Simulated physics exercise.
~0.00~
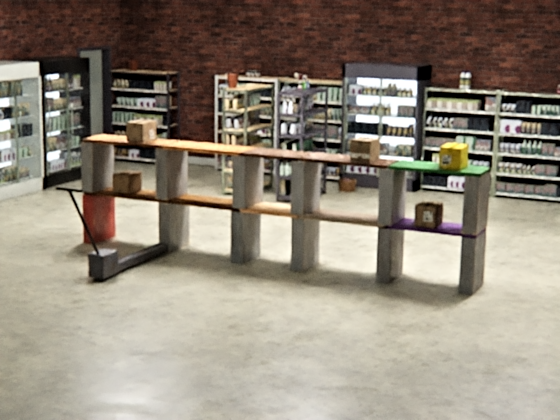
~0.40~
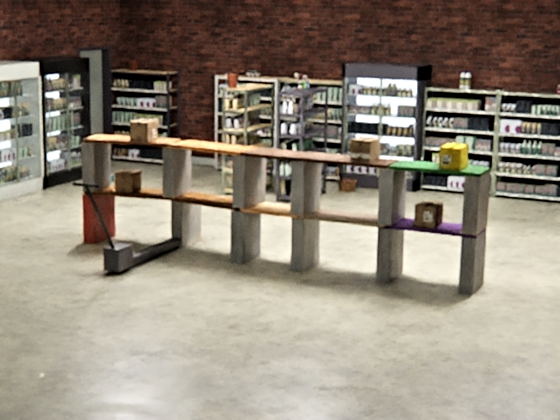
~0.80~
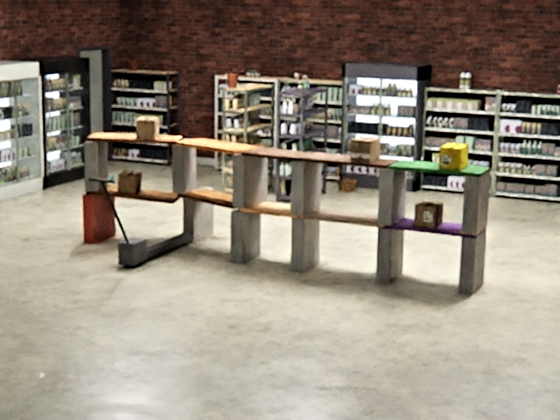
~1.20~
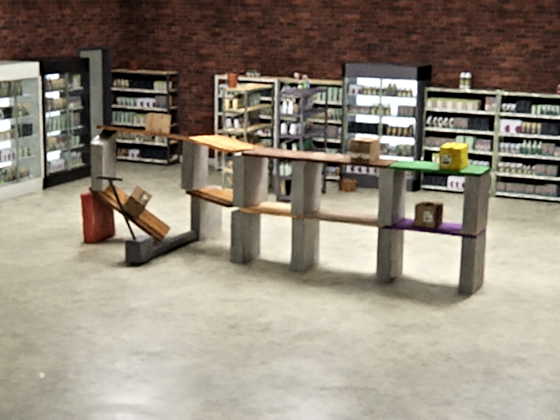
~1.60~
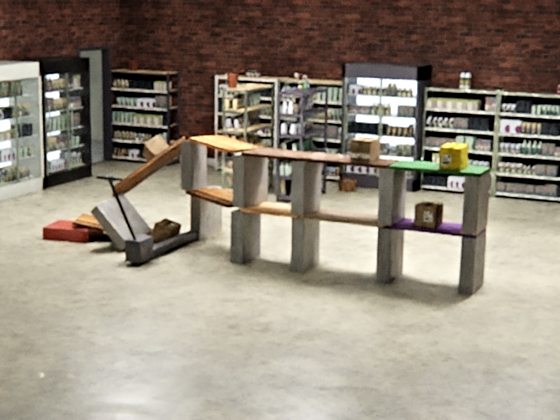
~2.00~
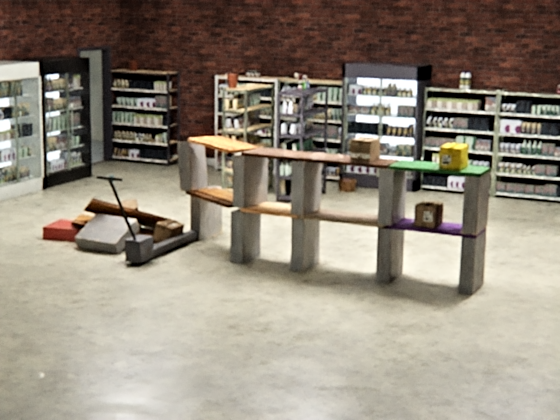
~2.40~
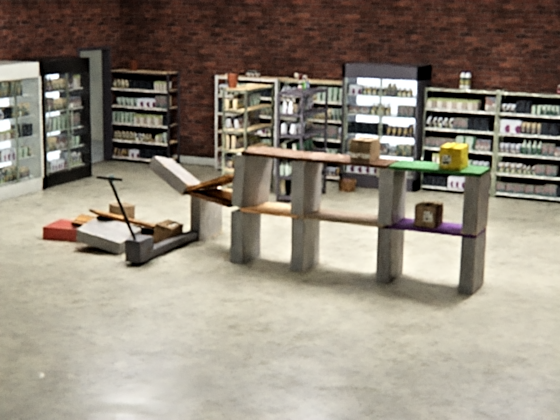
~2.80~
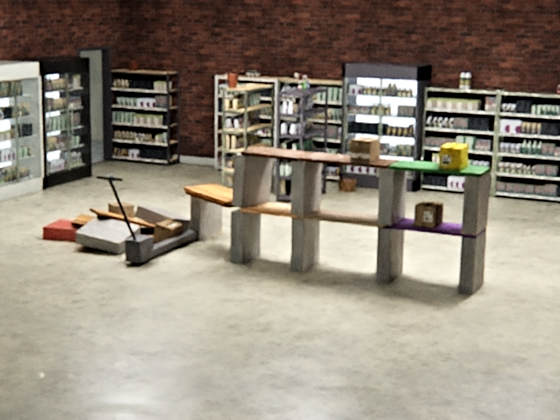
On a shop floor with a brick wall and stocked shelves behind, seen from slightly above by a still camera, a long two-tier row of boards rests on grey uprights. A red upright stands at the lower left beside a low jack with a handle, while a green board carrying a yellow carton lies above a purple board at the right. The jack slides right, shifting the base of an upright. The left end gives way, boards and boxes tumbling as the red upright topples. The next upper section then drops too, leaving a heap at left, while the green and purple boards stay up.
